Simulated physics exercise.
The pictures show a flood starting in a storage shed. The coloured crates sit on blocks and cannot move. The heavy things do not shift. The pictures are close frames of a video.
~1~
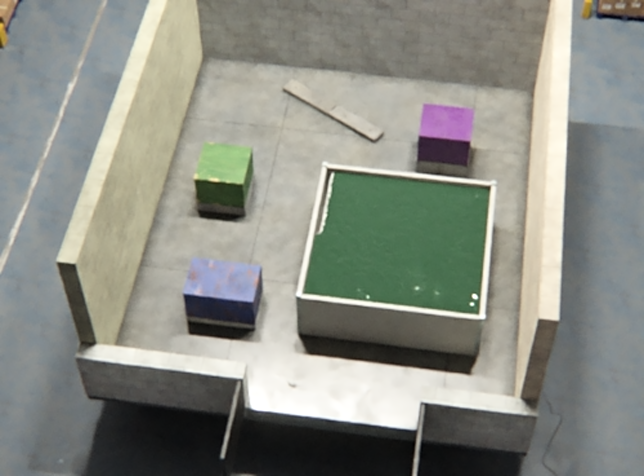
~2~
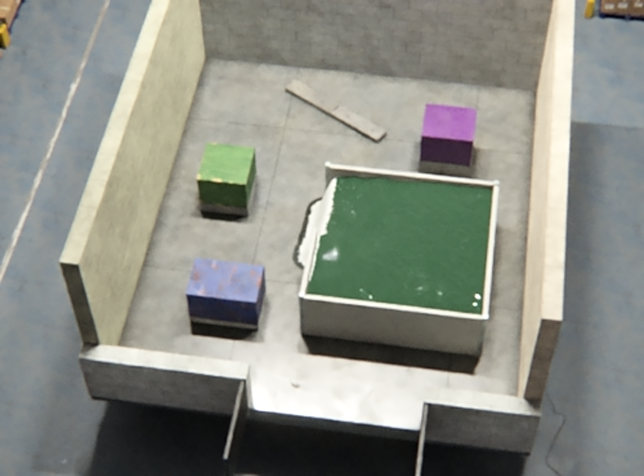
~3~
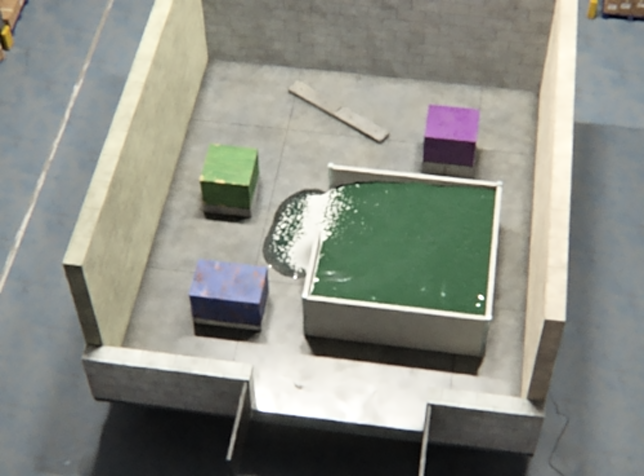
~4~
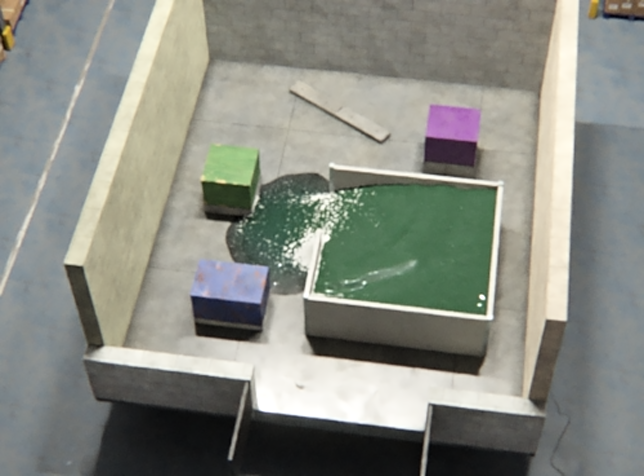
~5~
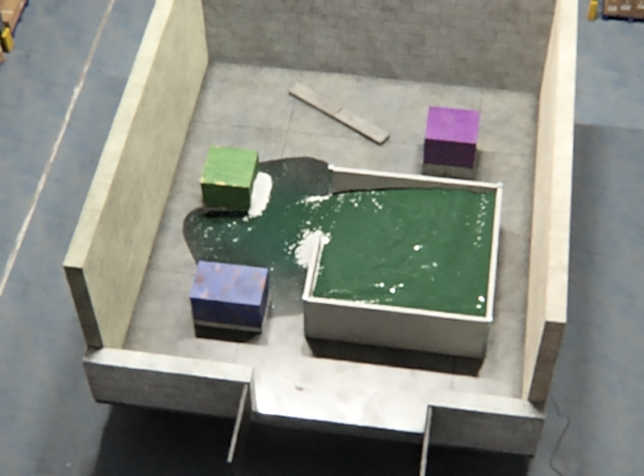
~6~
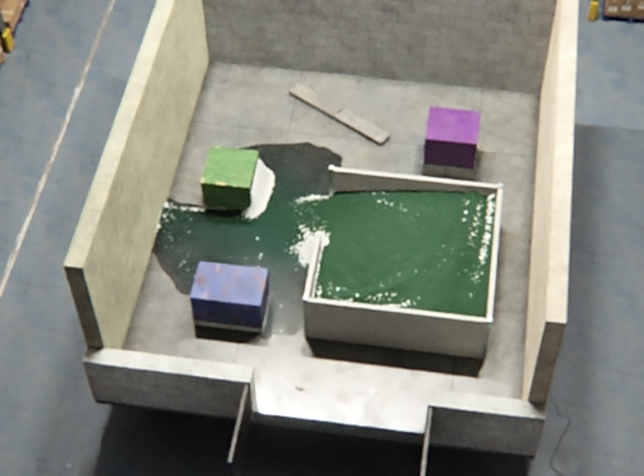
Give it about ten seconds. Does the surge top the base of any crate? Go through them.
One by one: The blue crate is wetted; the green crate is wetted; the purple crate escapes dry.
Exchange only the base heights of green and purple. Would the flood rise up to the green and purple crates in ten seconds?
In short: The green crate takes water; the purple crate is soaked.
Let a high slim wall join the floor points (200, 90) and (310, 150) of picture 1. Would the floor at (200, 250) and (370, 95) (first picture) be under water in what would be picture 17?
In that order: Under water, free of water.
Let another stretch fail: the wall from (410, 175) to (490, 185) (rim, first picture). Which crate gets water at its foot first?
It is the purple one.
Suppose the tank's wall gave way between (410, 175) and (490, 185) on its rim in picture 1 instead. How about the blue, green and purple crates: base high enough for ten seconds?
In short: The blue one is soaked, the green one ends up wet, the purple one is topped.
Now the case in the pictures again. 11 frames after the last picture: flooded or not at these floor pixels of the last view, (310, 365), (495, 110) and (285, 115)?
As listed: Free of water, no water, wet.
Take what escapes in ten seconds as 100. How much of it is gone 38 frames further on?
Some 25 per cent.
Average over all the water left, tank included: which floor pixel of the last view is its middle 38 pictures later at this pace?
Close to (334, 230).
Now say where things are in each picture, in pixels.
The first picture shows still water in the water tank at (399, 241).
In the second picture, water pours out at (324, 225) and has run to a hidden place.
In the third picture, the front is at (272, 259), out from the gap at (327, 226).
In the fourth picture, the front is at (233, 241), out from the gap at (328, 227).
In the fifth picture, the front is at (189, 235), out from the gap at (327, 229).
In the sixth picture, the front is at (155, 244), out from the gap at (328, 229).
A moment on, water covers 35 % of the floor; the blue crate water round its plinth, the green crate water round its plinth, the purple crate not reached.
Next, water covers 50 % of the floor; the blue crate water round its plinth, the green crate water round its plinth, the purple crate not reached.
Then, water covers 70 % of the floor; the blue crate water round its plinth, the green crate water round its plinth, the purple crate water round its plinth.
Later, water covers 100 % of the floor; the blue crate water round its plinth, the green crate water round its plinth, the purple crate water round its plinth.
In the end, water covers 100 % of the floor; the blue crate was topped, the green crate was topped, the purple crate stayed above the water.
